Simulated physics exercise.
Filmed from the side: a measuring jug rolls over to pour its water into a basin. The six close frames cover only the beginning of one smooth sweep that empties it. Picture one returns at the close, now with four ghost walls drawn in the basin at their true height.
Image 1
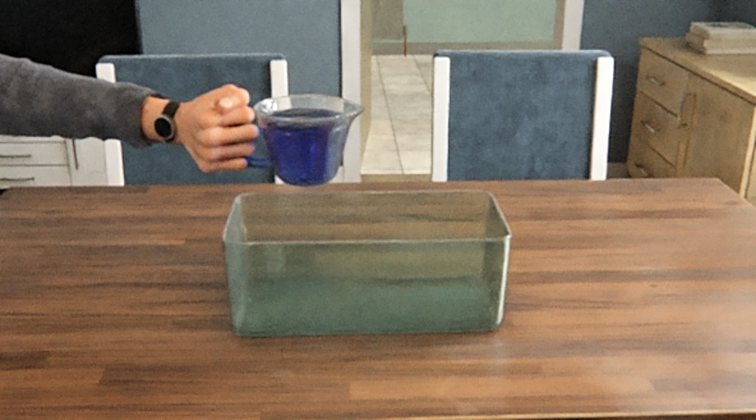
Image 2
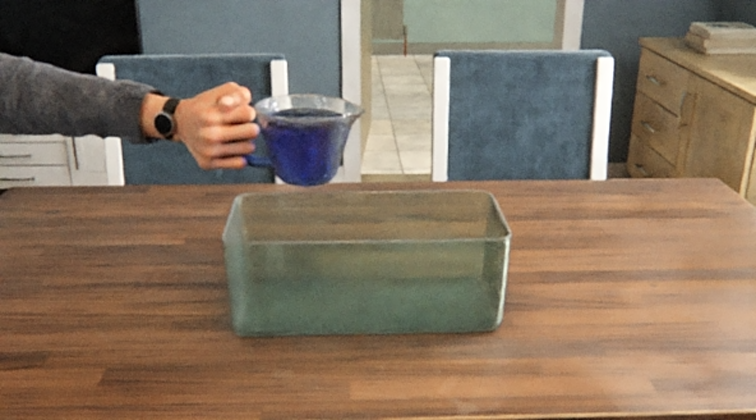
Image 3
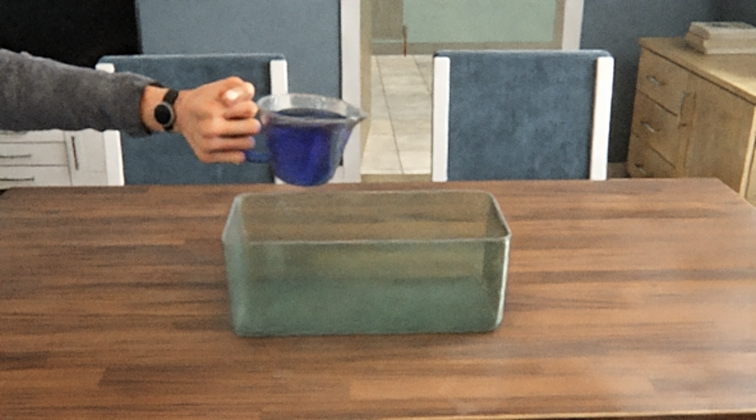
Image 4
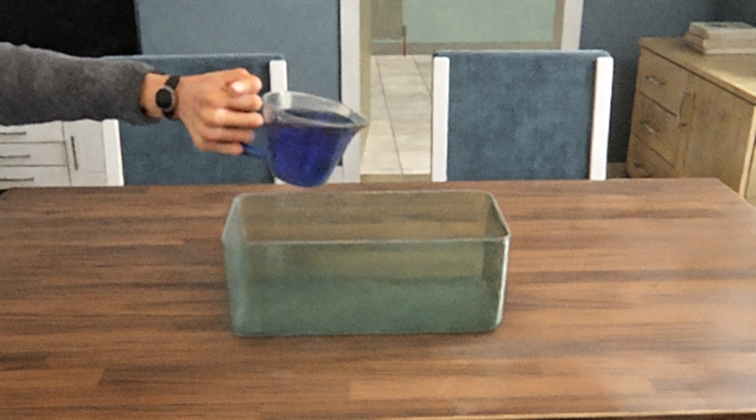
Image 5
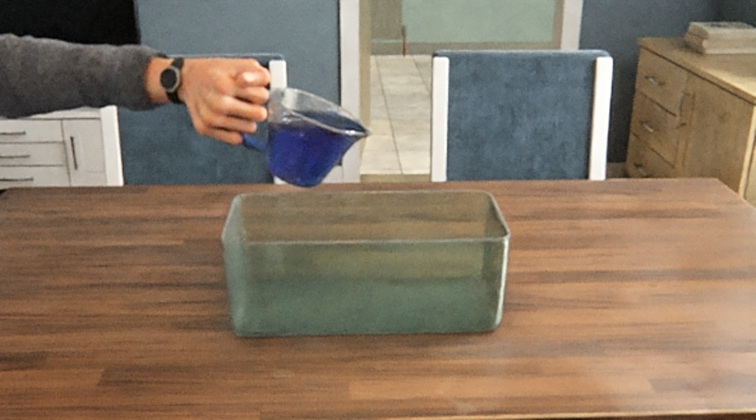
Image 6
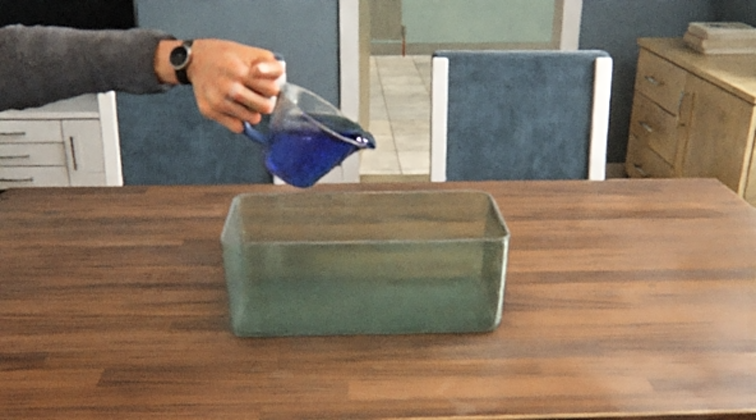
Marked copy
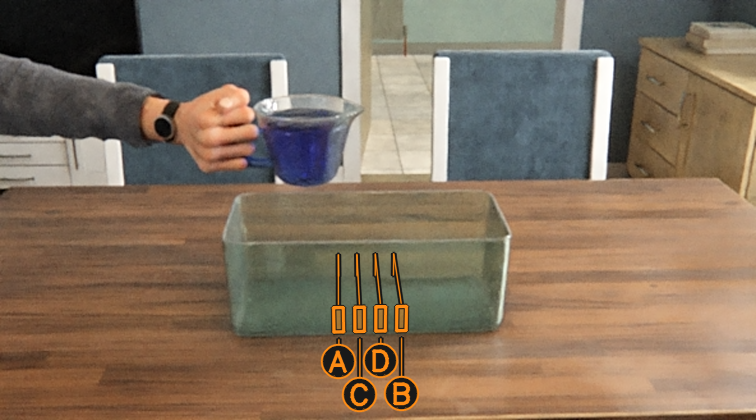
At a wooden dining table, a hand tilting a glass jug of blue liquid rightward above a clear basin until liquid reaches its lip.
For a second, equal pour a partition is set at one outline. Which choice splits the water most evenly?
B.
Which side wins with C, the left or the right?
The right one.
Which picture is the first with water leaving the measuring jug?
In picture 6.
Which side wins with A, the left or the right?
More ends on the right.
On the marked copy, A at (338, 339); B at (401, 337); C at (359, 338); D at (380, 338).
Choosing A, about 5 % ends left of the wall and 95 % right of it.
Choosing B, about 53 % ends left of the wall and 47 % right of it.
Choosing C, about 6 % ends left of the wall and 93 % right of it.
Choosing D, about 16 % ends left of the wall and 83 % right of it.
